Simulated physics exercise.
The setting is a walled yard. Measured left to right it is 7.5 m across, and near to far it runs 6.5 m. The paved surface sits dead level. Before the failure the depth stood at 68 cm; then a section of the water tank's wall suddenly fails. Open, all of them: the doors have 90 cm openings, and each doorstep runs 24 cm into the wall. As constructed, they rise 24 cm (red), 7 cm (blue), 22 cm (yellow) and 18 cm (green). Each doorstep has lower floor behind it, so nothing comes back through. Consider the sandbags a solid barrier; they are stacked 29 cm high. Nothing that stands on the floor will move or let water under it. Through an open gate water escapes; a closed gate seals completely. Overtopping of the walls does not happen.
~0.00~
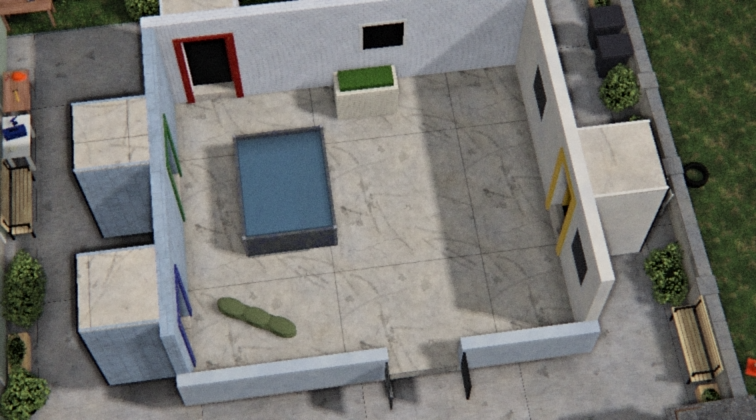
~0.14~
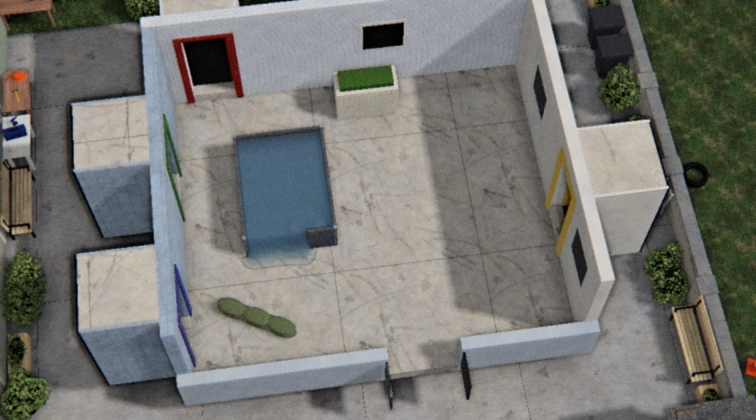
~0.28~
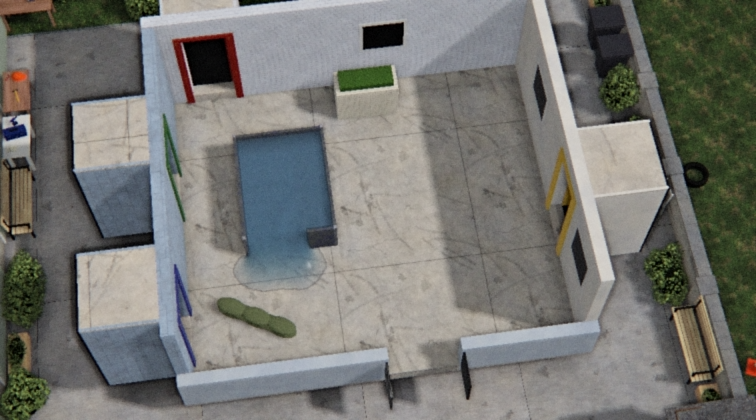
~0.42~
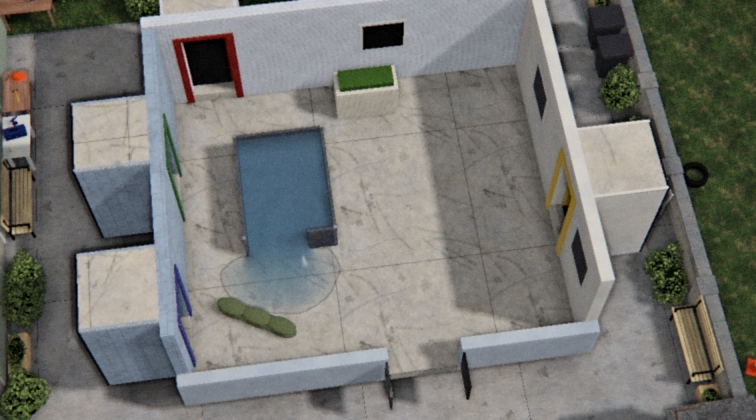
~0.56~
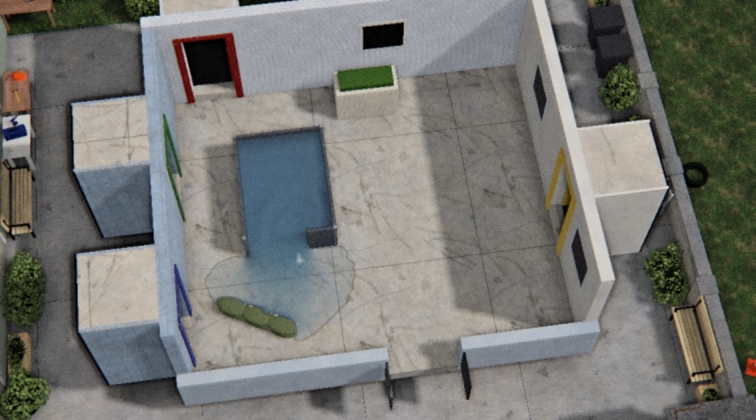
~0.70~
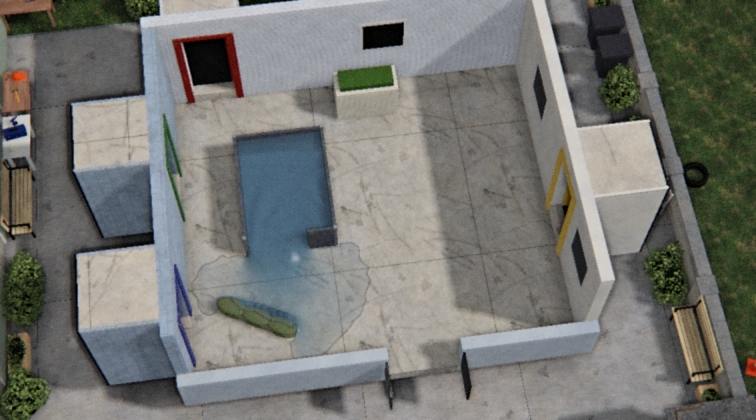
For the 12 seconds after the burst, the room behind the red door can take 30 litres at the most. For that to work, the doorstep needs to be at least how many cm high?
At least about 7.5 cm high.
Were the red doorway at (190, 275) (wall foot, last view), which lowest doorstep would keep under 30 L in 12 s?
Around 18 cm would do it.
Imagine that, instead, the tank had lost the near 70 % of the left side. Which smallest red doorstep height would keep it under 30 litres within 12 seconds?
A minimum of about 17 cm.
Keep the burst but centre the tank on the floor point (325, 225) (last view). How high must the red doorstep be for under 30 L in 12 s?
About 7.5 cm.
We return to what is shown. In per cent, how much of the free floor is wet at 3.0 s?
Near 40 per cent of the open floor.
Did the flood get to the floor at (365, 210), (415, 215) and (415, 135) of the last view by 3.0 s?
Listed order - unwetted, unwetted, unwetted.
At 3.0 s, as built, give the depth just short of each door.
Centimetres: Red = 0, blue = 8, yellow = 0, green = 3.
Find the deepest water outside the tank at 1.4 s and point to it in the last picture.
Look close to (255, 310).
After 1.4 s water covers 20 % of the floor, deepest (46 cm) near (255, 310); it has not reached the red door.
After 3.0 s water covers 40 % of the floor, deepest (30 cm) near (255, 310); it has not reached the red door.
After 12.0 s water covers 95 % of the floor, deepest (10 cm) near (475, 90); 5 cm at the red door, 0 litres in over its 24 cm doorstep.
At the red door as built, the water arrived by 3.9 s and peaked near 12 cm at 4.4 s.
With a doorstep of 6.5 cm, 50 litres would have come in within the 12 s; with 9 cm, 13 litres. So under 30 litres takes about 7.5 cm.
